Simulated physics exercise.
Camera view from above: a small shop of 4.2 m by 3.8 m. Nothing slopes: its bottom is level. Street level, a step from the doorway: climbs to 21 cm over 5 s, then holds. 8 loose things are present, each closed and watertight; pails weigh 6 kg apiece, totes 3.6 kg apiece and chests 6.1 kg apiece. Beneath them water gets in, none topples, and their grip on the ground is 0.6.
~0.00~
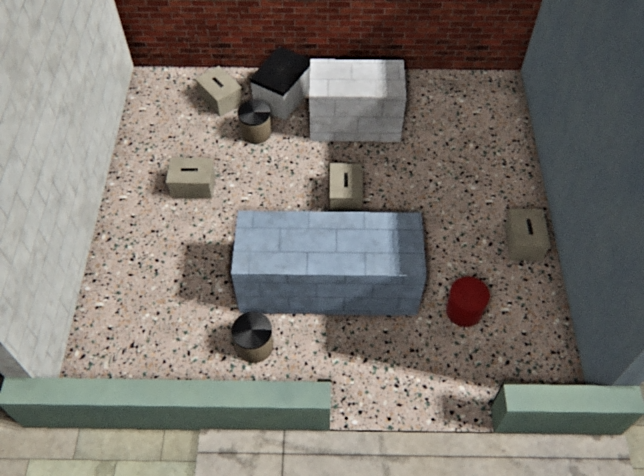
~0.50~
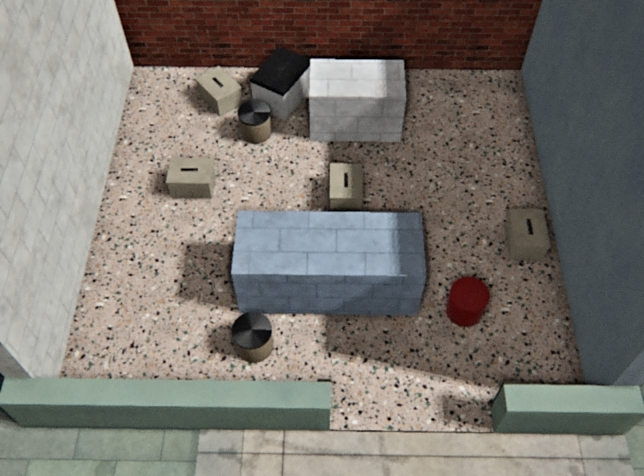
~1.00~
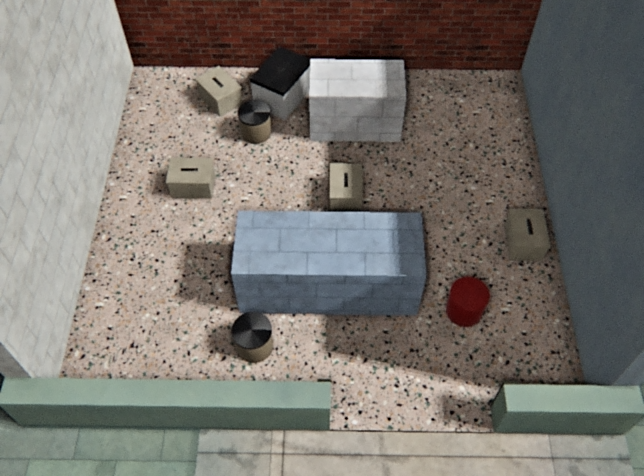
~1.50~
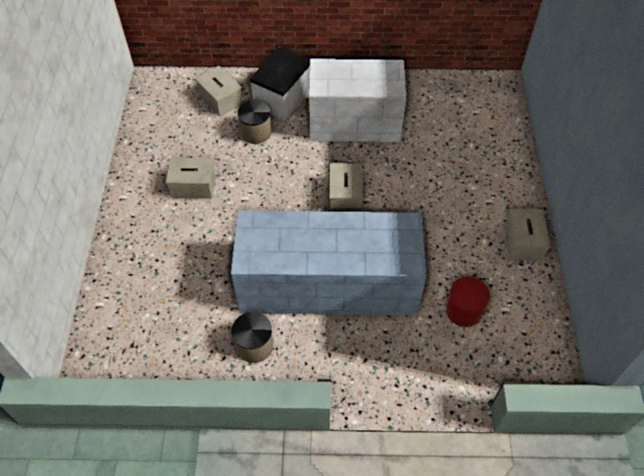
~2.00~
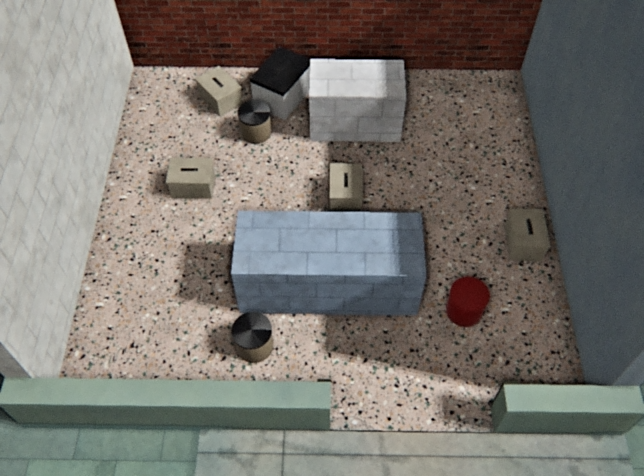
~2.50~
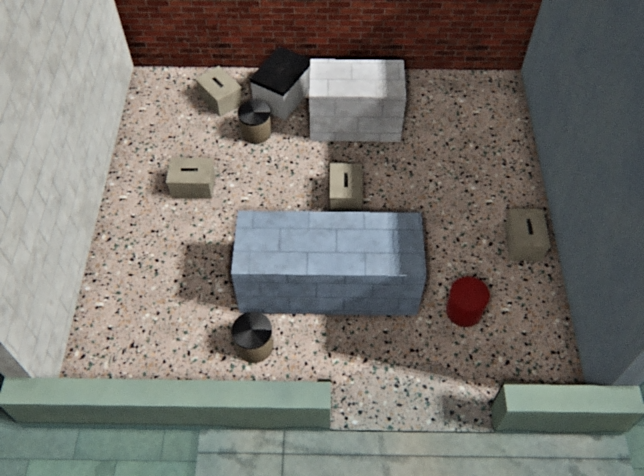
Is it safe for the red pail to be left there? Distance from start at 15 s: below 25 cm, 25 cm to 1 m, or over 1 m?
Result: Long displacement.
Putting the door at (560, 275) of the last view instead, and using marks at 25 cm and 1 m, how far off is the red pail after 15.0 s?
As for the red pail, it winds up a long way off.
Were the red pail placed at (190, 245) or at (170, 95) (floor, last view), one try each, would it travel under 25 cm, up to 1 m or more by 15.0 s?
A small shift, then a long trip.
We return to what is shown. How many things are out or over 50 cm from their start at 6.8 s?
Tally at that time: 3.
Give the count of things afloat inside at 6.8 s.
My tally comes to 2.
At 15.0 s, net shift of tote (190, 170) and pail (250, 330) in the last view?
The first is 100 cm from its start, the second 150 cm.
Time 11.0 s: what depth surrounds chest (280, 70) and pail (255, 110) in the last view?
Around 12 cm and 7 cm.
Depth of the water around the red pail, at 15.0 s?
12 cm, roughly.
After 3.5 s the red pail is near (470, 294), 0.0 m from its start, aground; 0 afloat.
After 6.8 s the red pail is near (507, 159), 1.5 m from its start, aground; 2 afloat.
After 11.0 s the red pail is near (472, 60), 2.7 m from its start, afloat; 6 afloat.
After 15.0 s the red pail is near (229, 128), 2.7 m from its start, afloat; 8 afloat.
